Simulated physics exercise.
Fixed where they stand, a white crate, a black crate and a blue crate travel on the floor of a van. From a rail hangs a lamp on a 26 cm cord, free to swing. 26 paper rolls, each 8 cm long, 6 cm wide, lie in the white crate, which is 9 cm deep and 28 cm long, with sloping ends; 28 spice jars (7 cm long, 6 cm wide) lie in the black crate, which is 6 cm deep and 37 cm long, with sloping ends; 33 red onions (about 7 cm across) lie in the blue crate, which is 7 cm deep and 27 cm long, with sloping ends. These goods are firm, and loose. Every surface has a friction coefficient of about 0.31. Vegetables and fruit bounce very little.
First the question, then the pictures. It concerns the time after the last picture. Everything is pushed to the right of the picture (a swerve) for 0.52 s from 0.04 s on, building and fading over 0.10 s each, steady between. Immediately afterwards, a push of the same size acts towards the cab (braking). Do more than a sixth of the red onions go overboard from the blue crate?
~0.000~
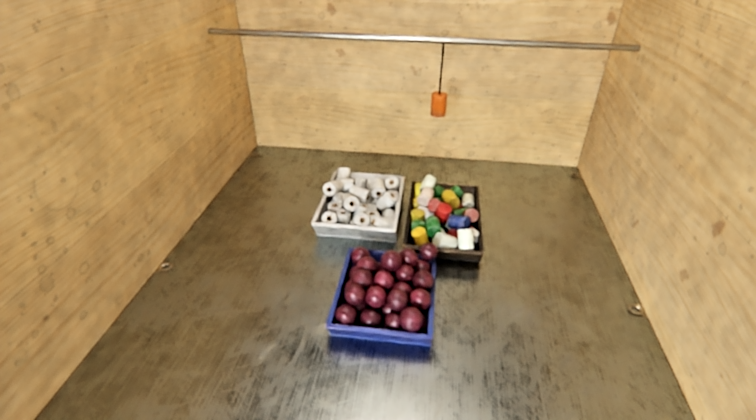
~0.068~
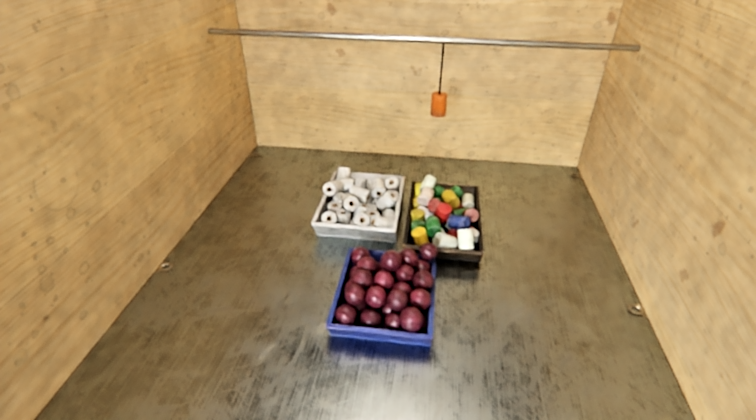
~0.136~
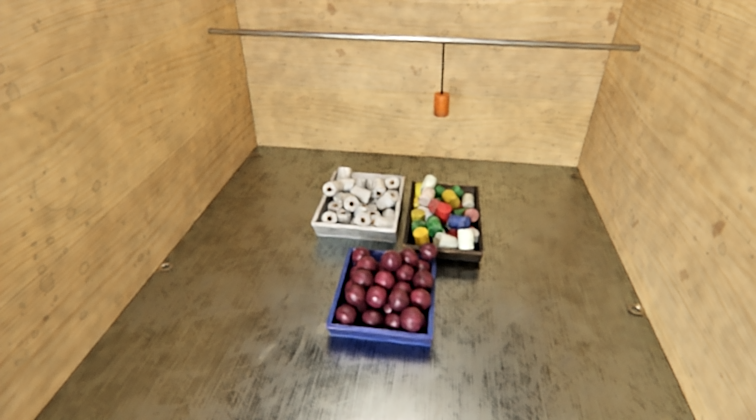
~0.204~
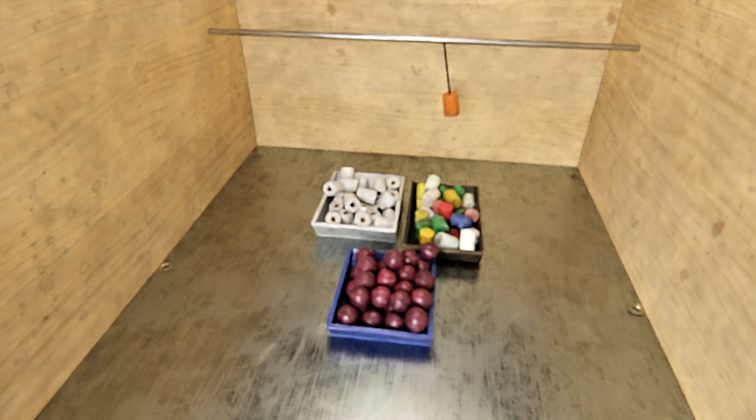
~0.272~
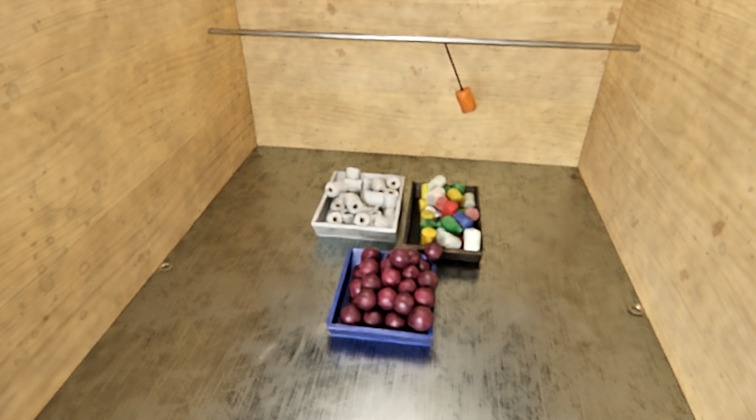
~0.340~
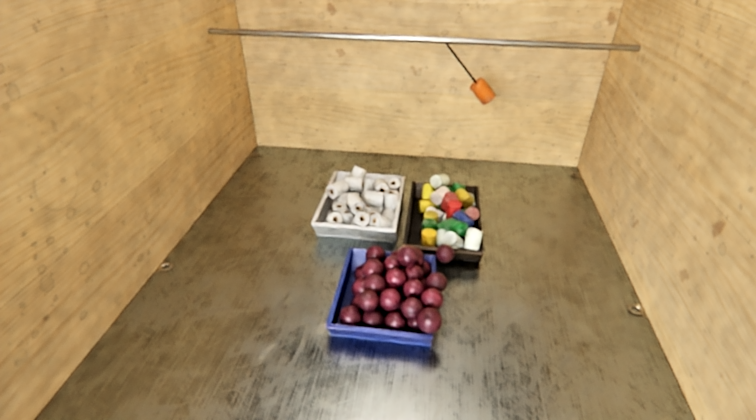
Yes - most likely the share lost is bigger than a sixth.
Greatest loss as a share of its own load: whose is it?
That's the blue crate.
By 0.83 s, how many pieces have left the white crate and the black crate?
Estimate at that time - white crate 0, black crate 1, give or take.
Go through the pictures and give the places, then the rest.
In the first picture (we follow the rim corner now nearest the camera), blue crate at (430, 334); black crate at (482, 251); lamp swung 0°; nothing out yet.
In the second picture, blue crate at (430, 334); lamp swung 0°.
In the third picture, blue crate at (430, 334); lamp swung 2°.
In the fourth picture, blue crate at (430, 334); lamp swung 11°.
In the fifth picture, blue crate at (430, 334); lamp swung 25°.
In the sixth picture, blue crate at (430, 334); black crate at (482, 251); lamp swung 42°; 2 out, the lowest onion at (445, 254).
After 0.56 s, 0 of 26 out of the white crate, 1 of 28 out of the black crate and 9 of 33 out of the blue crate.
After 0.83 s, 0 of 26 out of the white crate, 1 of 28 out of the black crate and 12 of 33 out of the blue crate.
After 1.20 s, 2 of 26 out of the white crate, 8 of 28 out of the black crate and 15 of 33 out of the blue crate.
Final count (at 1.69 s), 2 of 26 out of the white crate, 9 of 28 out of the black crate and 15 of 33 out of the blue crate. Asked share, 15 of 33, 45 per cent.
